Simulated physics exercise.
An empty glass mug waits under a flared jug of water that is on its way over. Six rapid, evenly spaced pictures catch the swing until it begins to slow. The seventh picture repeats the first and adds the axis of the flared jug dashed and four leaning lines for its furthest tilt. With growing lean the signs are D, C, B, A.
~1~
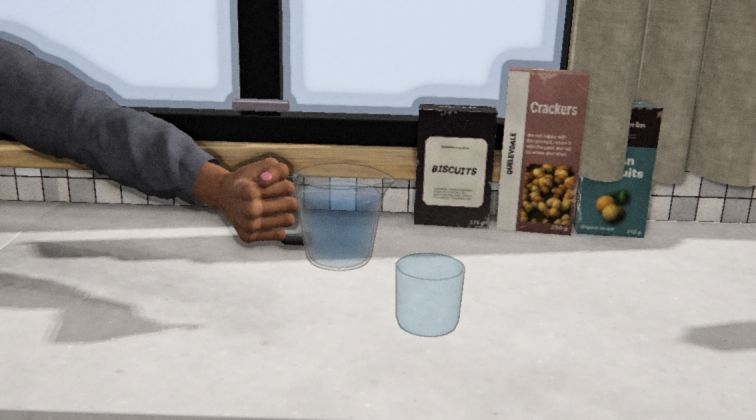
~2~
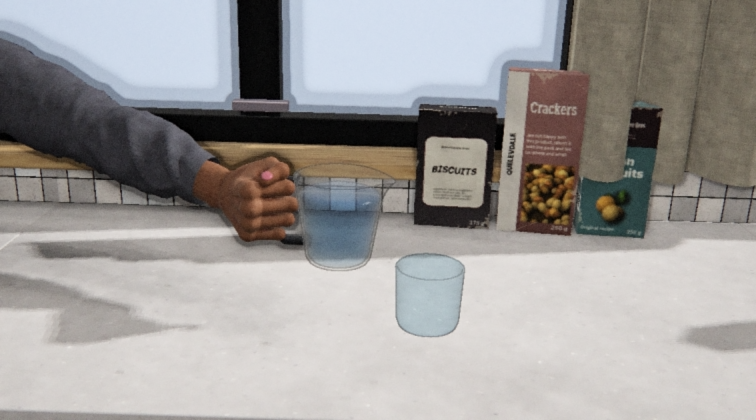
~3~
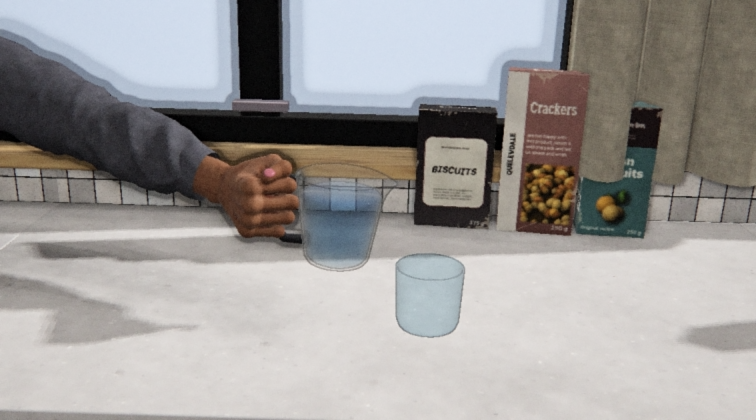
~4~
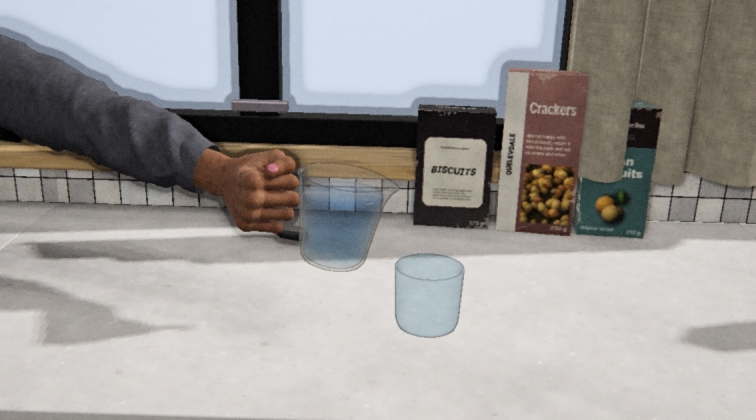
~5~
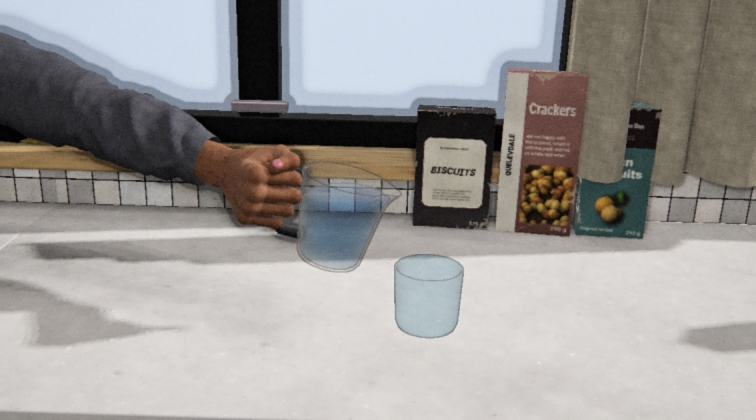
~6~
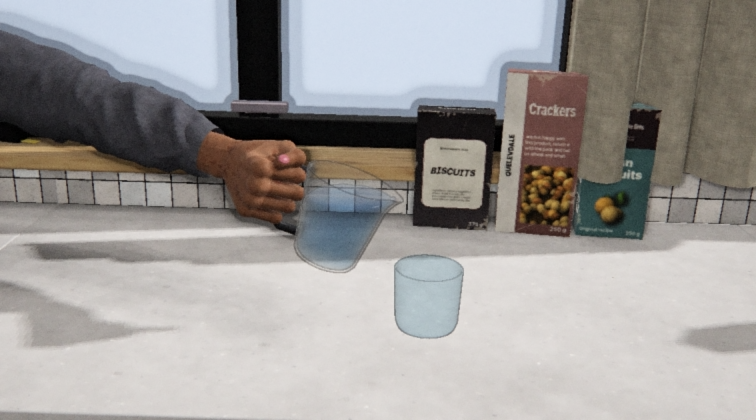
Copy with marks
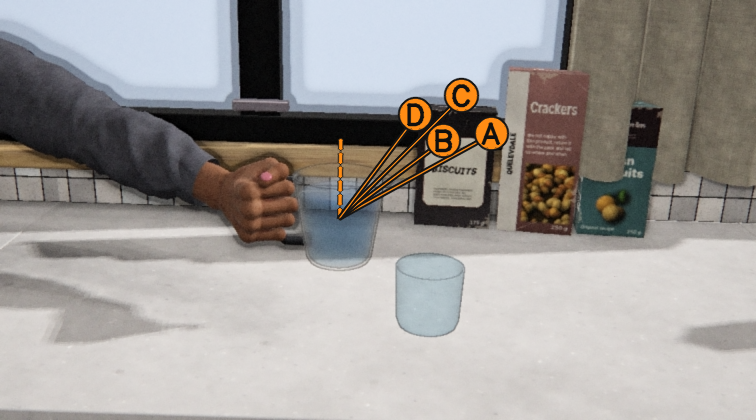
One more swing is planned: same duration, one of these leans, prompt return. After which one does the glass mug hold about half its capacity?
Use tilt B.
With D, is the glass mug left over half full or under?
Under half.
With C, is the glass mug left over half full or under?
Under.
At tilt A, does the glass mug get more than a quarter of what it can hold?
Yes, clearly.
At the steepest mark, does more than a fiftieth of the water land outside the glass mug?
No, it does not.
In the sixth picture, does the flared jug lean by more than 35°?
No.
On the marked copy, A at (476, 142); B at (429, 151); C at (450, 108); D at (406, 129).
Choosing A, the glass mug ends with about 69 % of what it can hold.
Choosing B, the glass mug ends with about 50 % of what it can hold.
Choosing C, the glass mug ends with about 33 % of what it can hold.
Choosing D, the glass mug ends with about 19 % of what it can hold.
